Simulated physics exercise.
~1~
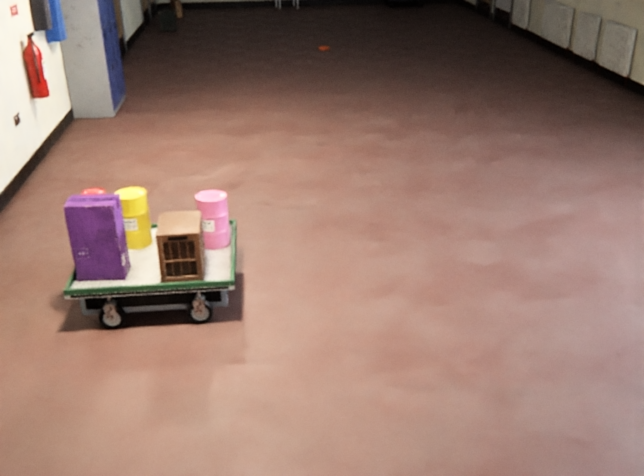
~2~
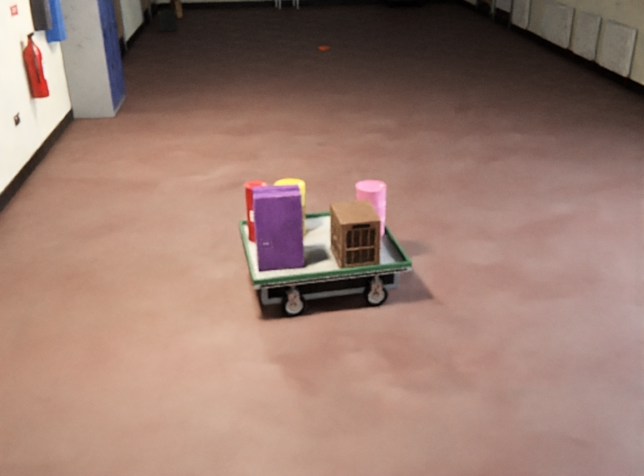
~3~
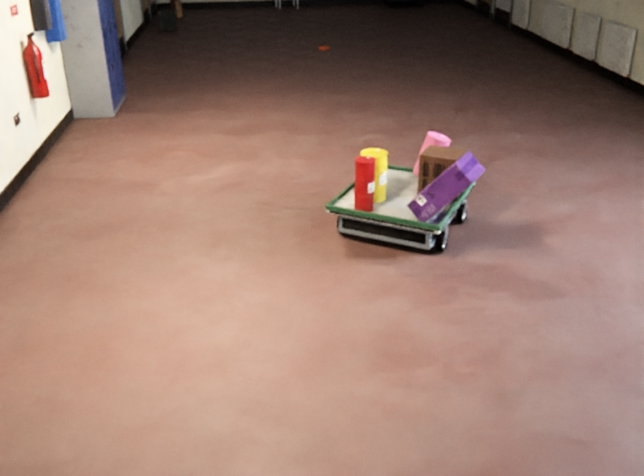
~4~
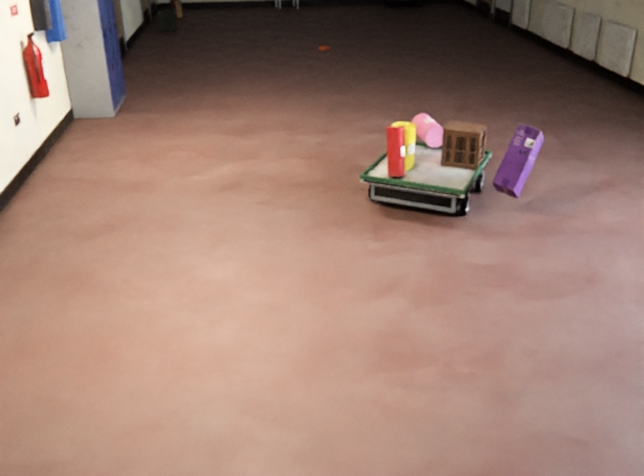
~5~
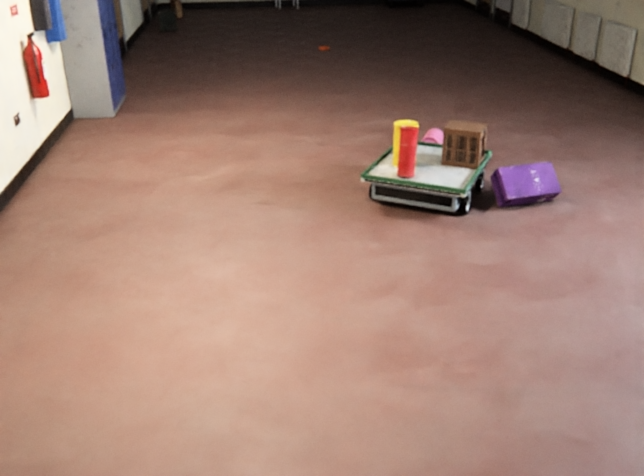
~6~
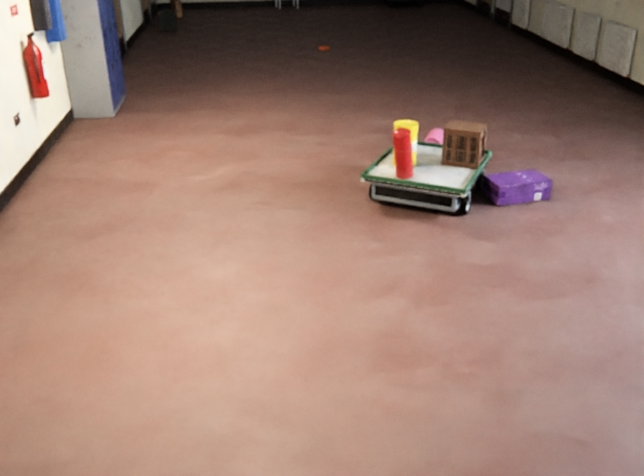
A low cart with a green-edged deck rolls across a reddish-brown floor in a long room, seen from above, with a fire extinguisher and a blue pillar at the left. It carries a tall purple box, a brown crate, and red, yellow and pink canisters. The cart heads right, then curves away from the viewer, and the purple box and pink canister tip over. The box tumbles off the right side as the cart stops. At the end it lies on the floor beside the cart, the pink canister is down behind the deck, and the crate and other two canisters remain aboard.
